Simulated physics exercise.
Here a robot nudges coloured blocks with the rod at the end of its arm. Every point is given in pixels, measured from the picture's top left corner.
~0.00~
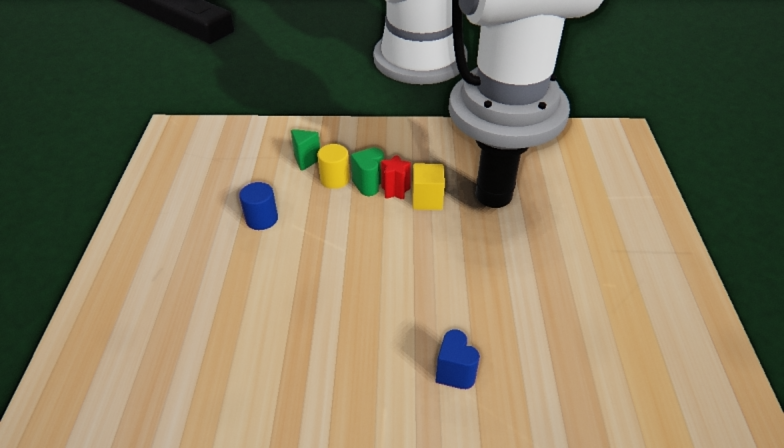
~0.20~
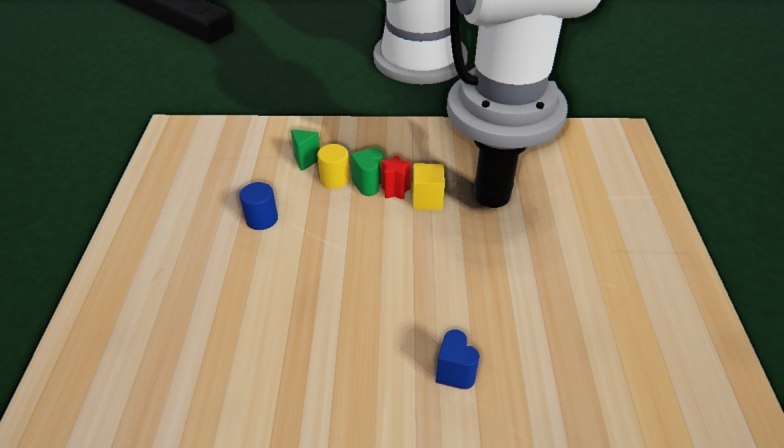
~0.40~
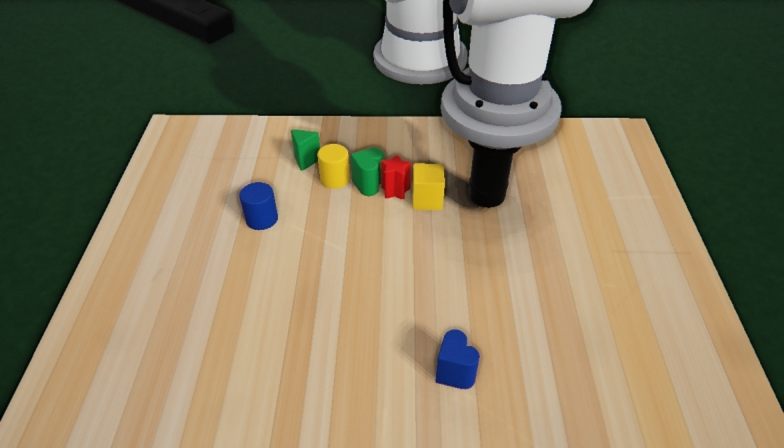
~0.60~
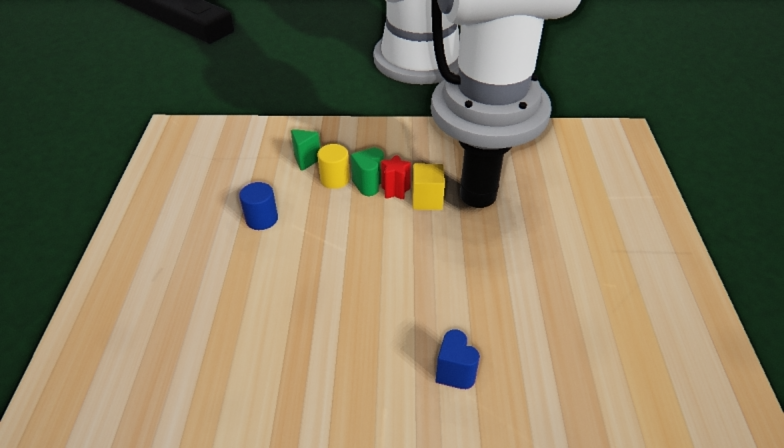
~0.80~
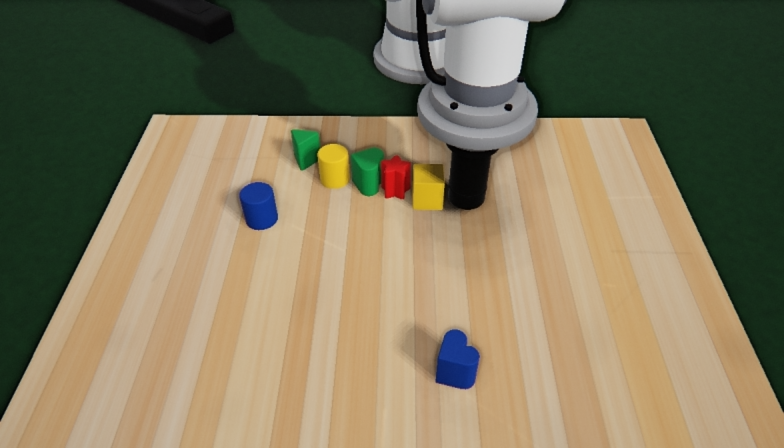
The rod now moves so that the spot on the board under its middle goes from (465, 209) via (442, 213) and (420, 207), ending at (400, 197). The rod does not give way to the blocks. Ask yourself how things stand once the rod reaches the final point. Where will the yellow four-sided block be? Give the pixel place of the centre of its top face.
The middle of the upper face of the yellow four-sided block will lie at about (378, 155) in the picture.
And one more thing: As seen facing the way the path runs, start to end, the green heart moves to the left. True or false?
False - the claim does not hold.
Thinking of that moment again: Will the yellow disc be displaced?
I expect so.
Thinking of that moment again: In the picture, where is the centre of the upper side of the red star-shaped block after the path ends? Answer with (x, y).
It ends at (361, 141).
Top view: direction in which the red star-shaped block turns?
It rotates clockwise.
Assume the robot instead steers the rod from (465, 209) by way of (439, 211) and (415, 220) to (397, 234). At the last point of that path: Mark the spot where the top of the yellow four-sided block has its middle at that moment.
It should be at (398, 173) by then.
On the path given first. Halfway along, rod at (431, 201); yellow disc at (328, 151); green heart at (361, 152); red star-shaped block at (384, 158), turned 20° clockwise; yellow four-sided block at (406, 169), turned 40° clockwise.
At the end, rod at (400, 187); yellow disc at (321, 149); green heart at (342, 133); red star-shaped block at (361, 141), turned 30° clockwise; yellow four-sided block at (378, 155), turned 50° clockwise.
